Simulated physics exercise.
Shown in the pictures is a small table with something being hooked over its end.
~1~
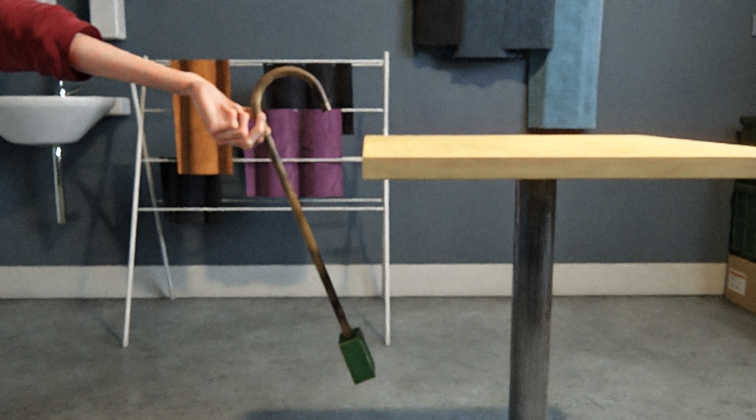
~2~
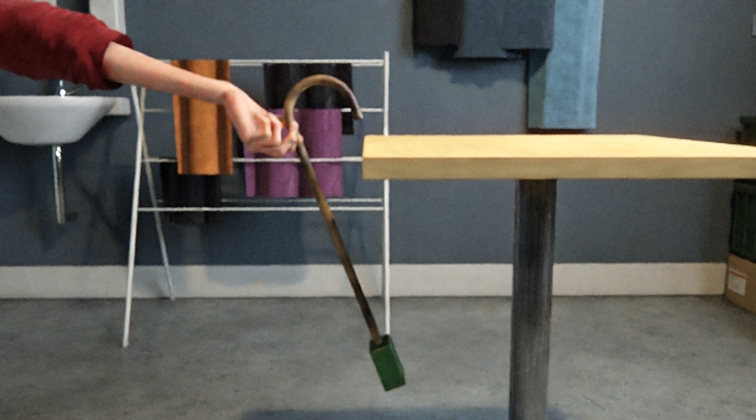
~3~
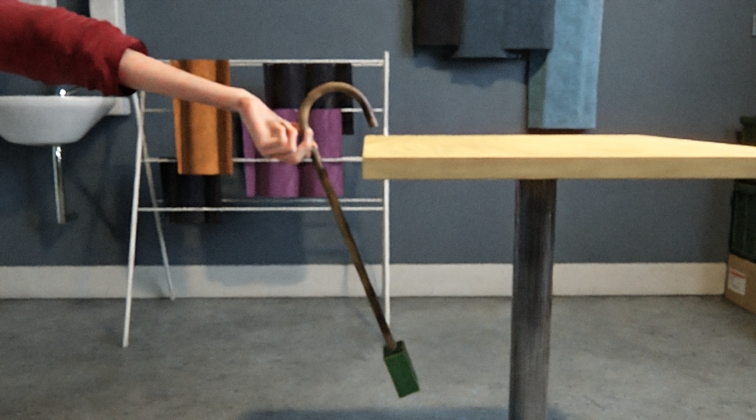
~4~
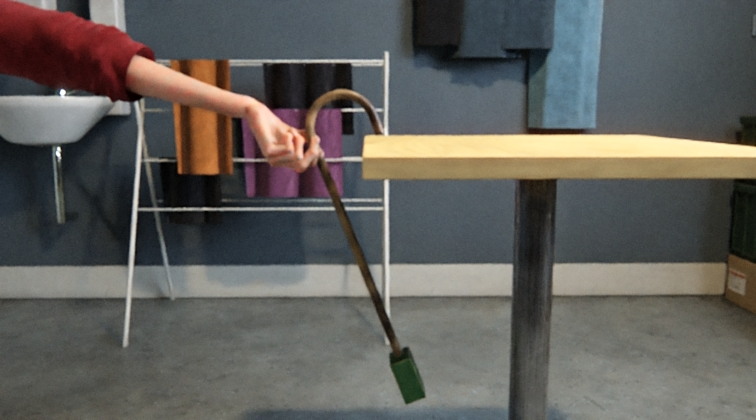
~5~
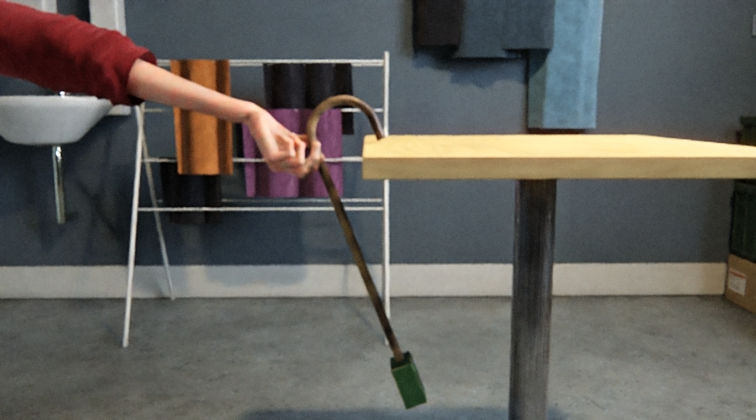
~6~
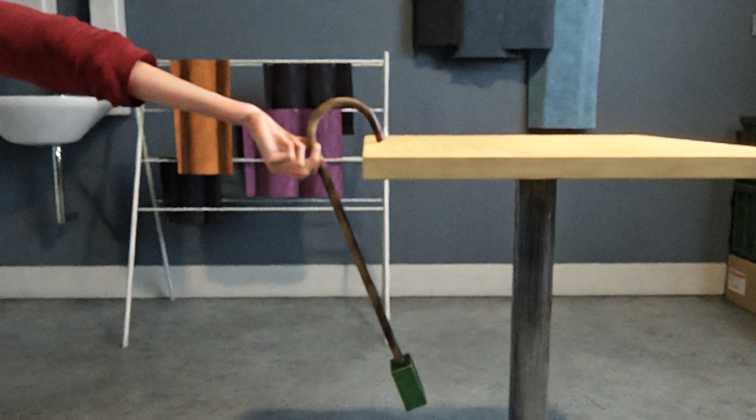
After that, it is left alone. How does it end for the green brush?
Chances are it will not budge.
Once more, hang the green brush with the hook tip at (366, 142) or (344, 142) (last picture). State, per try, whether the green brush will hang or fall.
Lab note - try 1: It keeps its grip; try 2: It loses its grip.
Then, 0.40 s later than the last frame, green brush at rest near (385, 251).
When it is over, the green brush remains in place, near (385, 251).
